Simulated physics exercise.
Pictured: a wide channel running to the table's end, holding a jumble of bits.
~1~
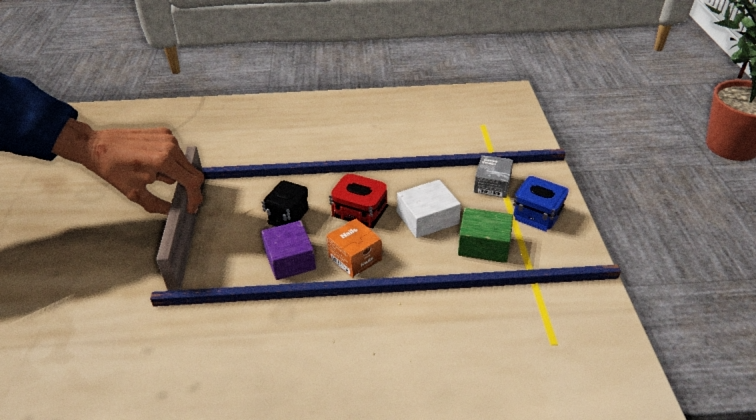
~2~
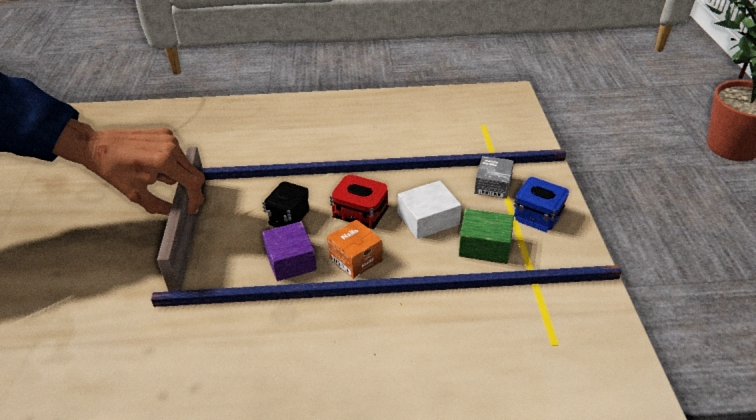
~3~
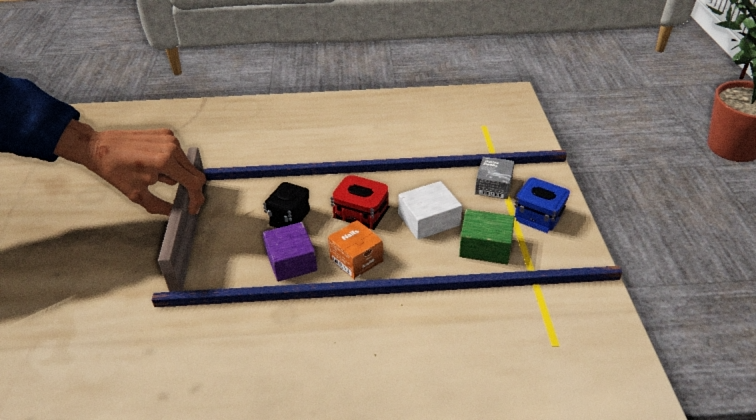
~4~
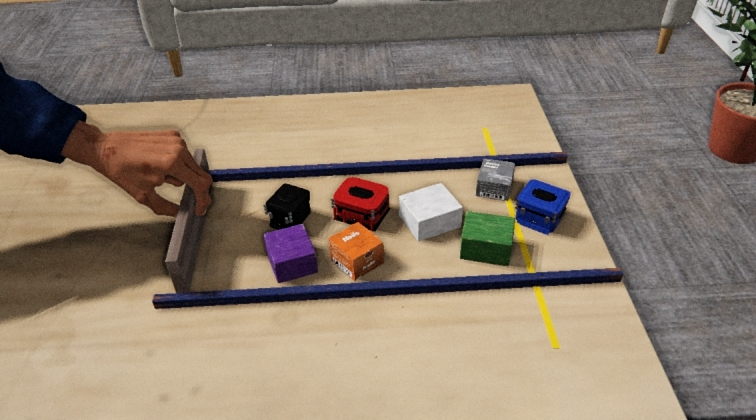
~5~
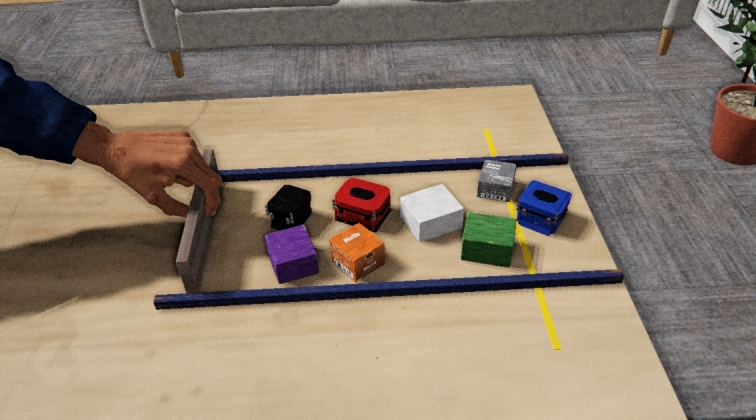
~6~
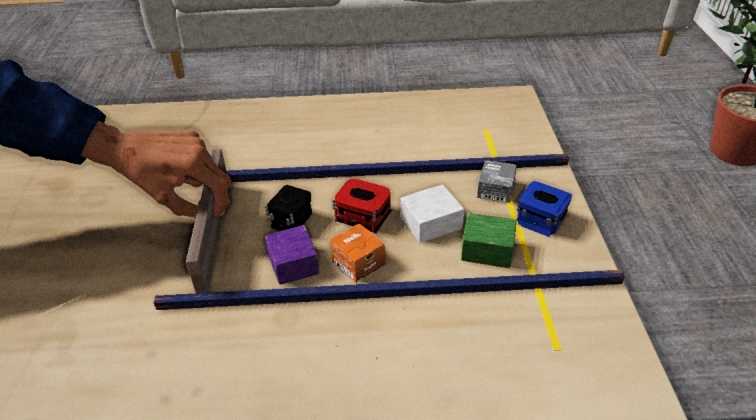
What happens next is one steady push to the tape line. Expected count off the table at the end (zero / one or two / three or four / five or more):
The push knocks three or four off.
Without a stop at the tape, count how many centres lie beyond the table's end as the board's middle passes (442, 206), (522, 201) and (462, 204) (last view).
By position: 0 / 4 / 1.
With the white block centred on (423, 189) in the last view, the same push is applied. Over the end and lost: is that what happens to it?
Here it holds its spot.
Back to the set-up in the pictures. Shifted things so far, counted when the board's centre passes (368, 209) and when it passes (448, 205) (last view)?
The count is 5 at the first point and 8 at the second.
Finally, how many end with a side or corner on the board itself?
At rest, 2 are in contact.
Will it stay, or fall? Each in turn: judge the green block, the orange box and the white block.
Result - green block fallen, orange box retained, white block fallen.
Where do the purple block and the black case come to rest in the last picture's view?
They come to rest around (548, 244) and (526, 193).
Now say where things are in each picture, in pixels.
In the first picture, blue case (540, 203); grey box (493, 176); green block (485, 235); board (184, 215); tape (512, 215).
In the second picture, grey box (494, 177); purple block (289, 251).
In the third picture, green block (487, 236); white block (429, 210).
In the fourth picture, blue case (542, 206); orange box (357, 251).
In the fifth picture, grey box (497, 180); board (201, 218).
In the sixth picture, blue case (543, 208); grey box (497, 181); green block (489, 240); board (210, 218); tape (515, 220).
Soon after, none off yet; blue case at rest near (543, 208); grey box at rest near (497, 181); green block at rest near (489, 240).
After that, none off yet; blue case displaced a little near (567, 208); grey box moving near (507, 179); green block displaced about its own width near (528, 241).
In the end, the number that fall off is three or four; gone, white block, green block, grey box and blue case.
